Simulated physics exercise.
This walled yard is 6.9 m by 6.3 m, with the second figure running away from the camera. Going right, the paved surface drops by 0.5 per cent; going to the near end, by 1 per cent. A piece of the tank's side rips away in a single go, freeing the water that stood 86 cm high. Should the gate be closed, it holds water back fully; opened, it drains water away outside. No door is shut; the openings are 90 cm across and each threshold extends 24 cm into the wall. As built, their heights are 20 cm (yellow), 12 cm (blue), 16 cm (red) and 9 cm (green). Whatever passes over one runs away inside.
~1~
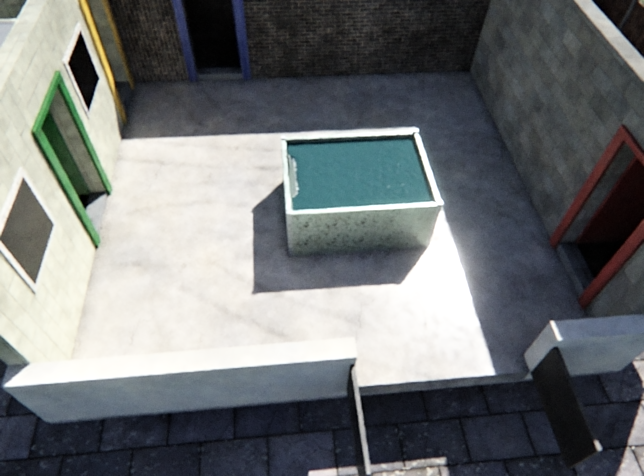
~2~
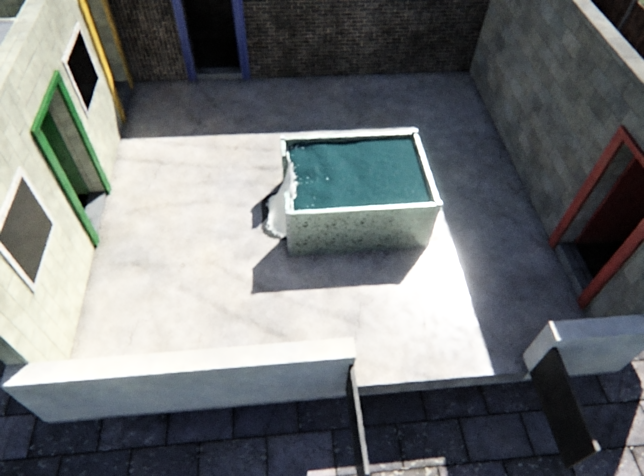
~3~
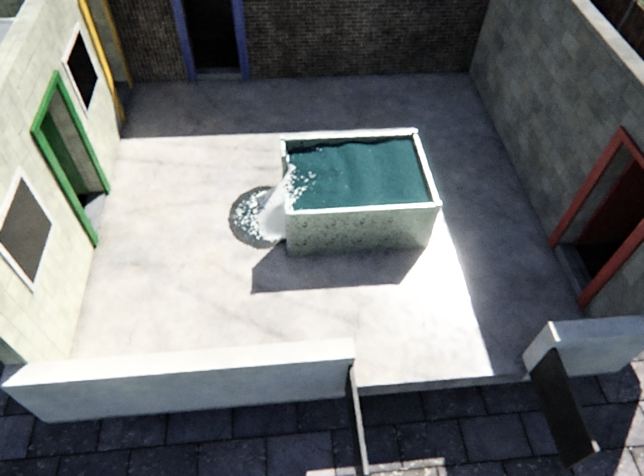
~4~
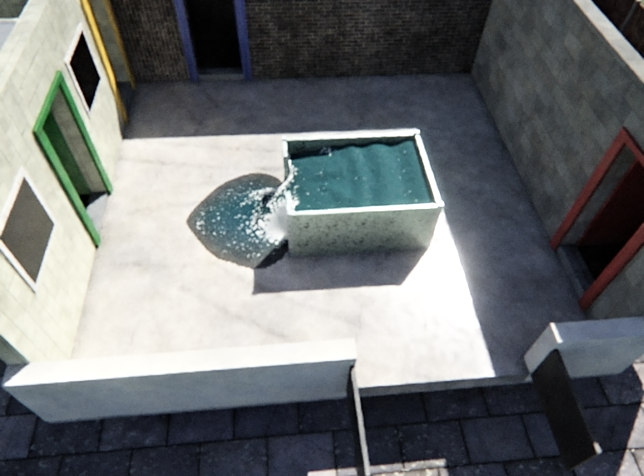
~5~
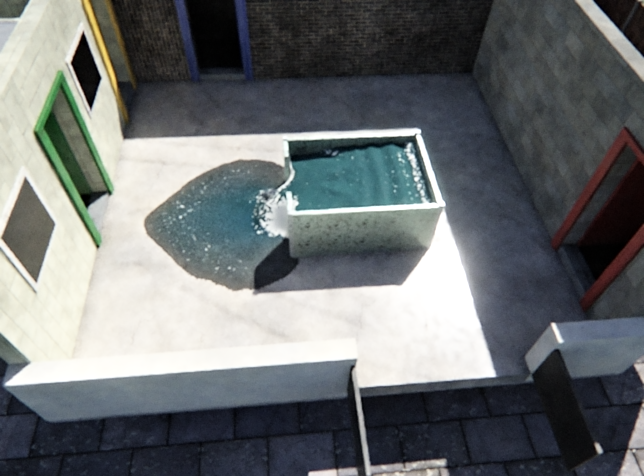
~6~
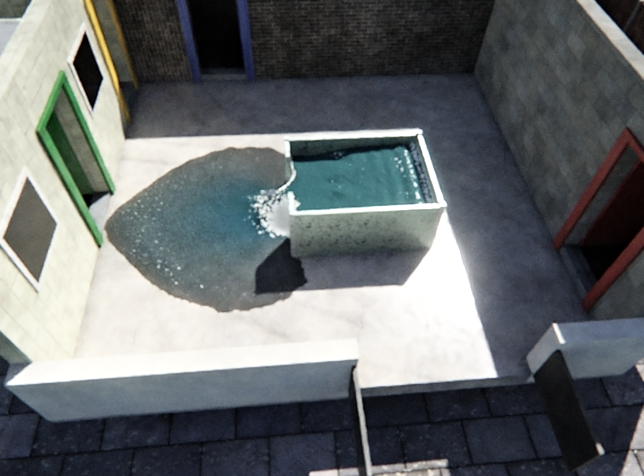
Water bursts from the left side of a pale rectangular tank of teal water in the middle of a walled, sunlit yard, seen from above by a still camera. A green-framed doorway stands on the left, a blue one at the back and a red one on the right. The water pours out, foams beside the tank and spreads leftward in a widening pool, while the tank's level sinks.
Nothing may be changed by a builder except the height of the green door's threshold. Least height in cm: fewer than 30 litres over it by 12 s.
Approx. 23 cm.
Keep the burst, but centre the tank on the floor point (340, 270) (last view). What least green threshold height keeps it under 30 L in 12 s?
Then about 17 centimetres at the least.
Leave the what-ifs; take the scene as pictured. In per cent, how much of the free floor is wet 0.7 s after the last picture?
Approximately 30 %.
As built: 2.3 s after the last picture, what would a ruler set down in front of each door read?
Door by door, in centimetres - yellow 13, blue 7, red 0, green 20.
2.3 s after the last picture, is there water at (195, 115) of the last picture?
At that moment it's submerged.
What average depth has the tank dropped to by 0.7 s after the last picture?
Roughly 58 cm.
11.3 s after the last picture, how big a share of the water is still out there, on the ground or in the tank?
What remains is some 82 per cent of the water.
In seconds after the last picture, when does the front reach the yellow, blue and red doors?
Yellow: 0.9 s; blue: 2.0 s; red: 5.0 s.
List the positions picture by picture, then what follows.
In the first picture, still water, 86 cm deep, in the tank at (357, 173); the green door at (79, 169) is dry.
In the second picture, the front is at (271, 232), 0.3 m from the gap at (289, 203); 0.2 m2 of floor is wet, 86 cm left at the back.
In the third picture, the front is at (235, 225), 0.8 m from the gap at (288, 204); 0.7 m2 of floor is wet, 86 cm left at the back.
In the fourth picture, the gap is at (290, 205), the front 1.5 m out at (193, 225); the back of the tank holds 85 cm.
In the fifth picture, water pours out at (291, 205) and has run 2.2 m, to (151, 227); about 5 cm deep outside, 78 cm at the back.
In the sixth picture, water pours out at (292, 204) and has run 2.8 m, to (112, 229); about 4 cm deep outside, 72 cm at the back; the green door at (83, 169), 2.9 m from the gap, is still 0.2 m from the nearest water.
Then, 0.7 s after the last picture water covers 30 % of the floor, deepest (38 cm) near (281, 220); 16 cm at the green door, 50 litres in over its 9 cm threshold.
Then, 2.3 s after the last picture water covers 35 % of the floor, deepest (26 cm) near (67, 391); 20 cm at the green door, 216 litres in over its 9 cm threshold.
Then, 11.3 s after the last picture water covers 100 % of the floor, deepest (11 cm) near (554, 272); 6 cm at the green door, 296 litres in over its 9 cm threshold.
At the green door as built, the water peaked near 25 cm, 1.7 s after the last picture.
With a threshold of 19 cm, 75 litres would have come in within the 12 s; with 26 cm, 14 litres. So under 30 litres takes about 23 cm.
